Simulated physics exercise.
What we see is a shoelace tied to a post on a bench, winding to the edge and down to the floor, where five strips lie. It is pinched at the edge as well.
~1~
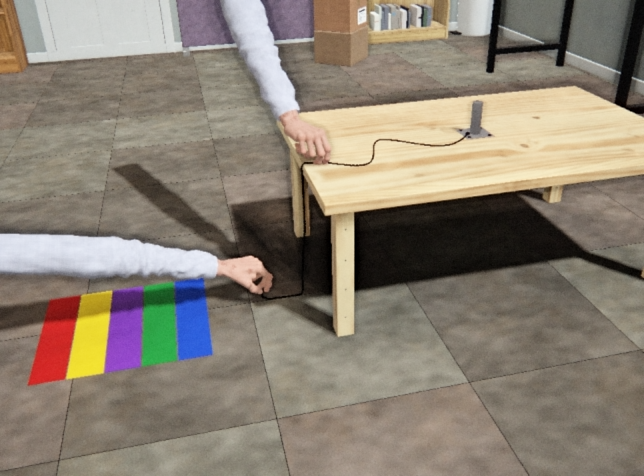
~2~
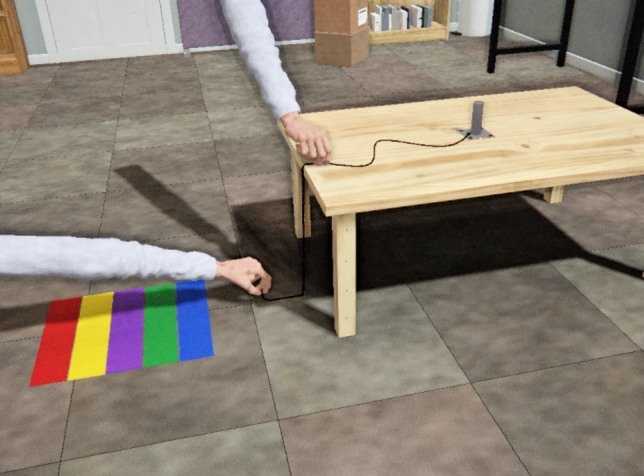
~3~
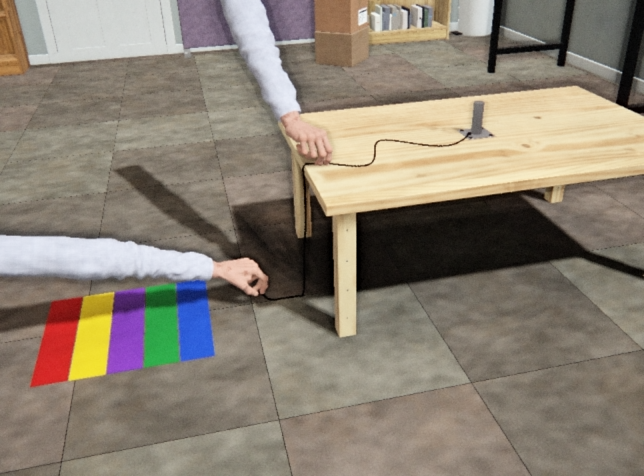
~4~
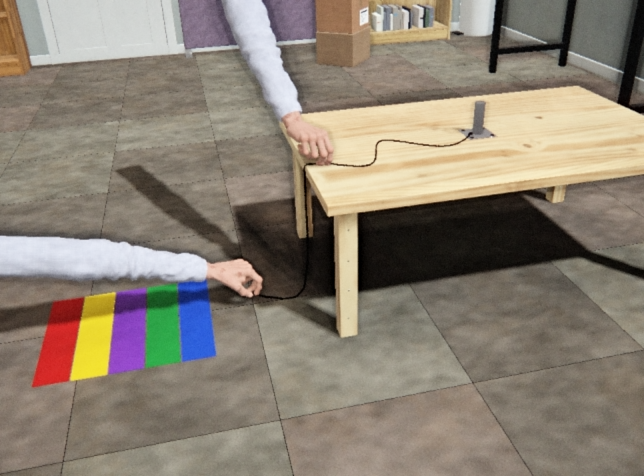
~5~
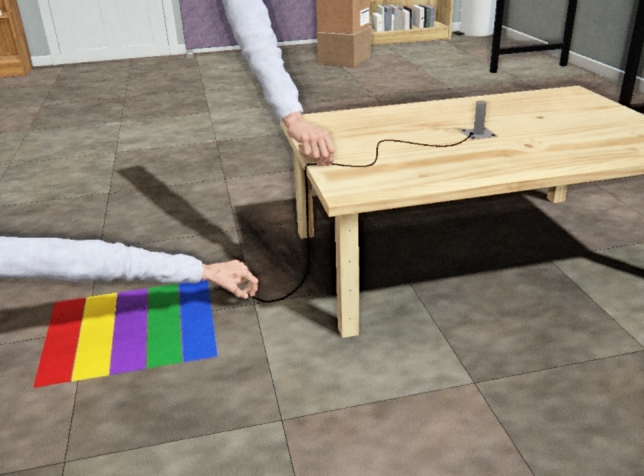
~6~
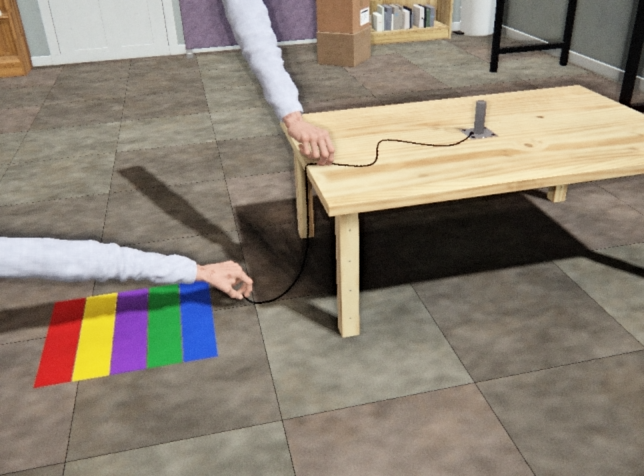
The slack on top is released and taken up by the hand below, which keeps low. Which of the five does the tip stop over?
Over yellow.
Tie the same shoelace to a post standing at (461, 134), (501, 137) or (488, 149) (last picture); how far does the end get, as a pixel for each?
Try by try, around (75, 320), (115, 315) and (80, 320).
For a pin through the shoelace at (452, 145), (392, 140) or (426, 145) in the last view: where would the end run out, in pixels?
About (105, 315), (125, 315) and (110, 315).
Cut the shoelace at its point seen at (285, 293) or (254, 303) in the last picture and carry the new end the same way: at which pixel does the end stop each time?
Near (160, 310) and (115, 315).
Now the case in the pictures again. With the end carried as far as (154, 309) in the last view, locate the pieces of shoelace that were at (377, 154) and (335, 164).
About (335, 156), and the other about (297, 194).
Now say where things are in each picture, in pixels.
End (263, 290); blue (195, 341); green (160, 347); purple (124, 353); yellow (87, 359); red (50, 365), in the first picture.
End (262, 291); shoelace through (455, 144) (392, 141) (373, 161) (311, 164) (303, 228) (303, 286), in the second picture.
End (259, 292), in the third picture.
End (253, 293); shoelace through (457, 144) (394, 141) (375, 161) (312, 164) (307, 228) (304, 286), in the fourth picture.
End (249, 294), in the fifth picture.
End (243, 295); shoelace through (458, 143) (395, 141) (376, 161) (314, 164) (308, 228) (293, 284), in the sixth picture.
Soon after, end near (154, 309); over green.
After that, end near (118, 315); over purple.
At the stop, end near (96, 318); over yellow. The end stops over the yellow strip.
